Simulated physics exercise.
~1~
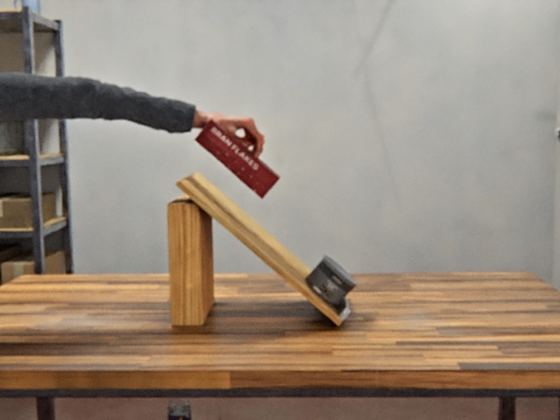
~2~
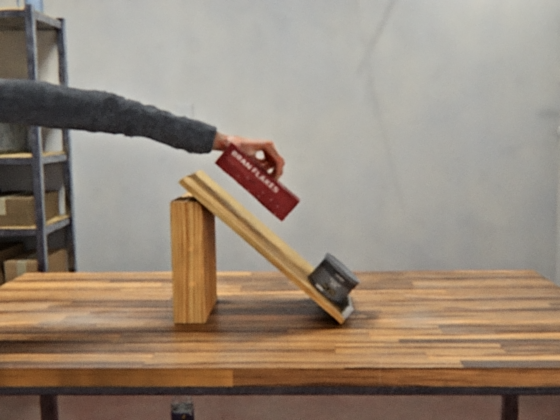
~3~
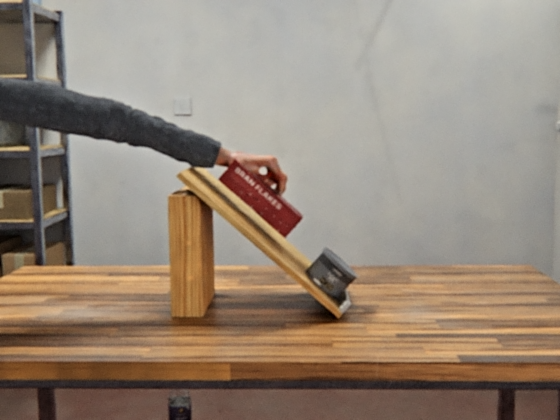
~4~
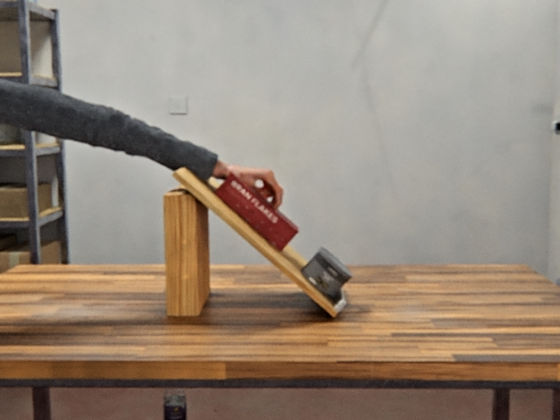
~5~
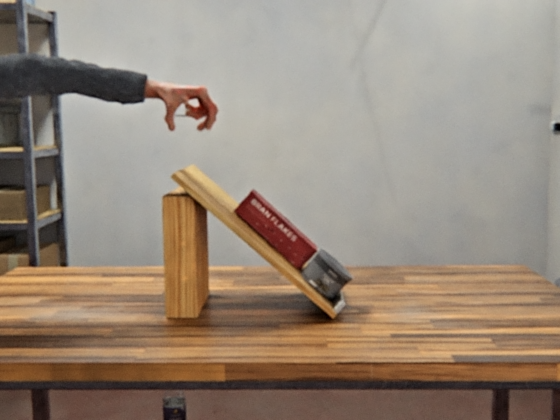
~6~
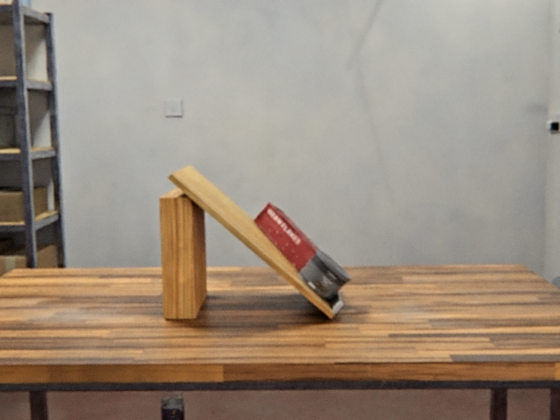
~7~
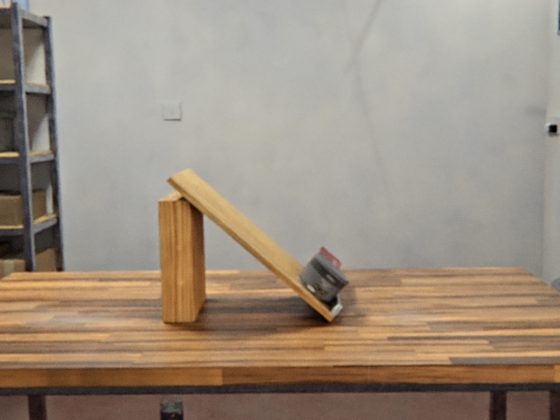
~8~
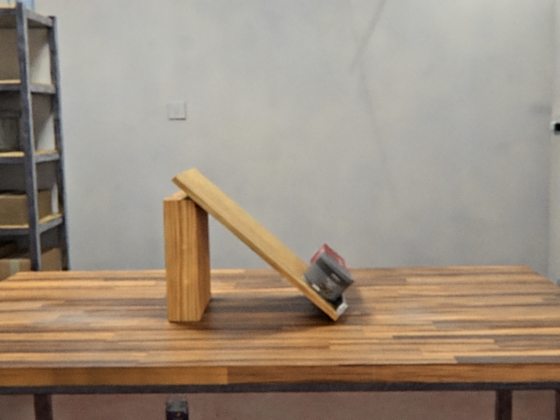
Red carton set on a sloping board by a hand, then released, sliding down right and ending mostly hidden behind a grey tub.
